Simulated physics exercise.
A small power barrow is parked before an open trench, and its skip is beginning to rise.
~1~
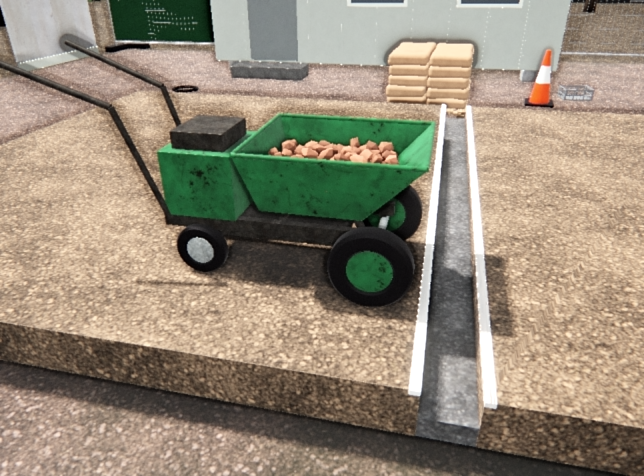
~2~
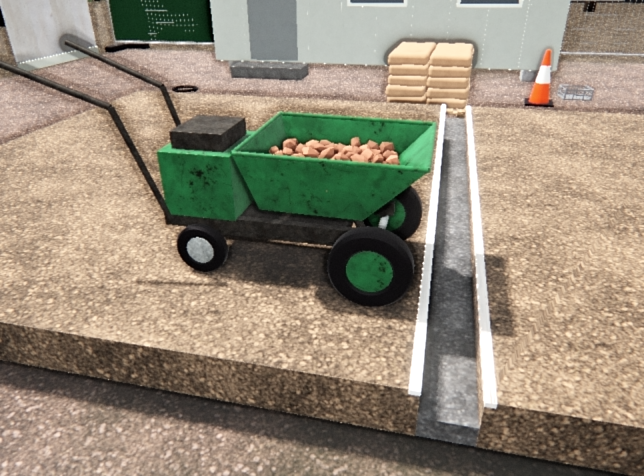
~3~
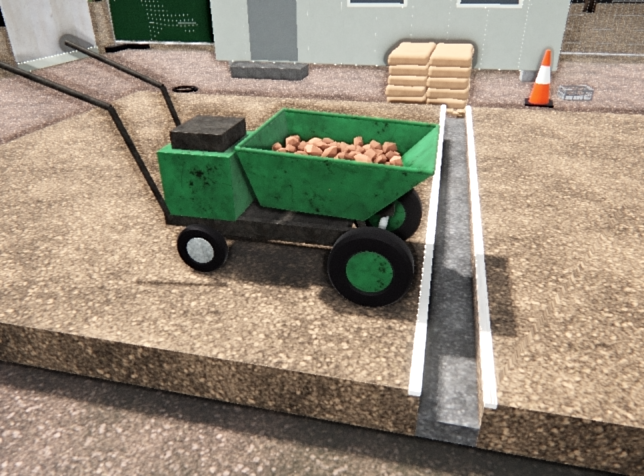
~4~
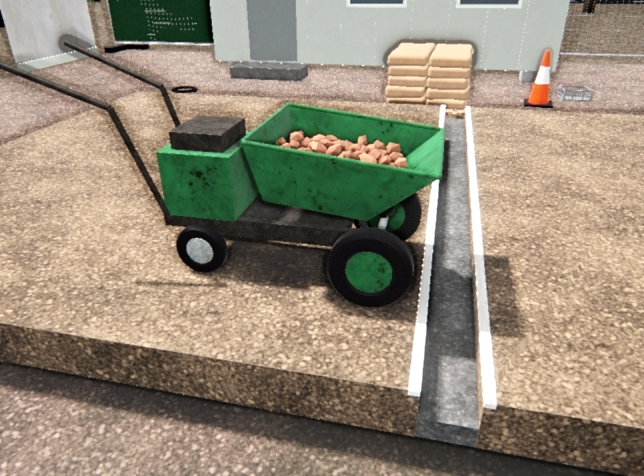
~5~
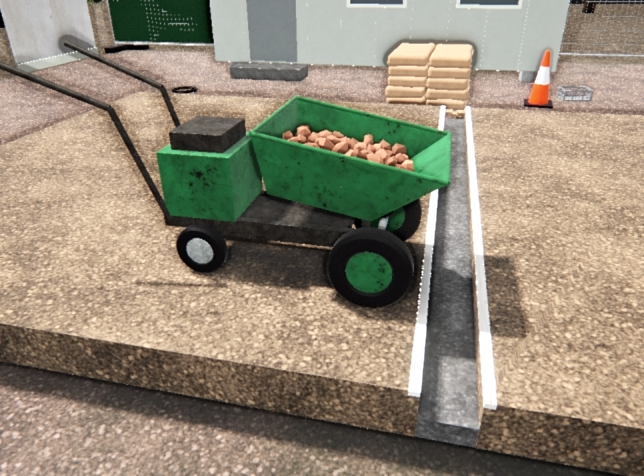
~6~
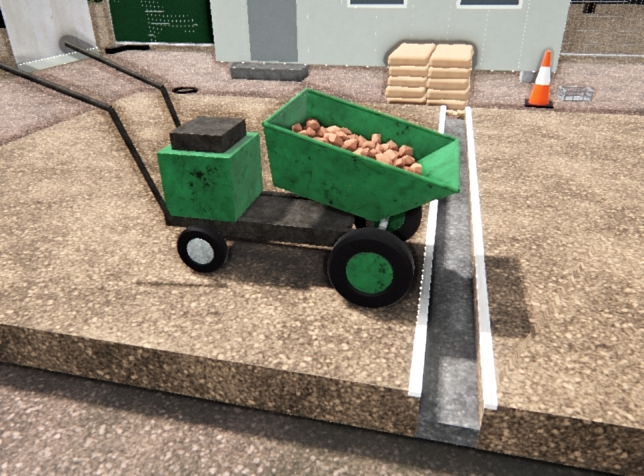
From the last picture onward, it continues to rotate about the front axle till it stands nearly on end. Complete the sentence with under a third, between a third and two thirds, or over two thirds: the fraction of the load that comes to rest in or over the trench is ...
It is under a third.
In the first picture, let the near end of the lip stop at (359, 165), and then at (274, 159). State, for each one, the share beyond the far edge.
In order, close to 10 and 0 in a hundred.
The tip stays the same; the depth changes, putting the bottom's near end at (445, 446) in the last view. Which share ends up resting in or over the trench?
I'd guess close to 0 percent.
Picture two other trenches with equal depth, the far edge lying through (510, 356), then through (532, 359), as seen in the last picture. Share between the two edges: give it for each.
10 %, give or take, and then 60 %.
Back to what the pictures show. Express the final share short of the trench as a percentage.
0 %.
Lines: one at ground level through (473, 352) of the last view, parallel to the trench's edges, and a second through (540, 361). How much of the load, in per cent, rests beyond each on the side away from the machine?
Estimate, first then second: 90 %, 60 %.
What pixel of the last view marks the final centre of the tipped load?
Once it all stops, the middle lies near (537, 282).
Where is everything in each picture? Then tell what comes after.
Lip of the skip at (427, 170), level; top of the load at (334, 163), lumps of rubble; first edge of the trench at (420, 342); far edge at (487, 352), the trench under half as wide as the skip, and about half as deep as wide, in the first picture.
Lip of the skip at (428, 171), level; top of the load at (335, 162), in the second picture.
Lip of the skip at (432, 173), tipped barely; top of the load at (338, 161), in the third picture.
Lip of the skip at (439, 177), tipped a little; top of the load at (320, 149), in the fourth picture.
Lip of the skip at (447, 183), tipped a little; top of the load at (323, 159), in the fifth picture.
Lip of the skip at (457, 191), tipped clearly; top of the load at (318, 144); first edge of the trench at (420, 343); far edge at (487, 353), in the sixth picture.
Soon after the last picture, skip tipped steeply; all in the skip.
A little later, skip tipped right over; most in the skip; about a quarter beyond it; a stray few falling.
Later still, skip tipped right over; a small part in the skip; most beyond it.
At rest, skip tipped right over; a small part in the skip; none in or heaped over the trench; most beyond it.
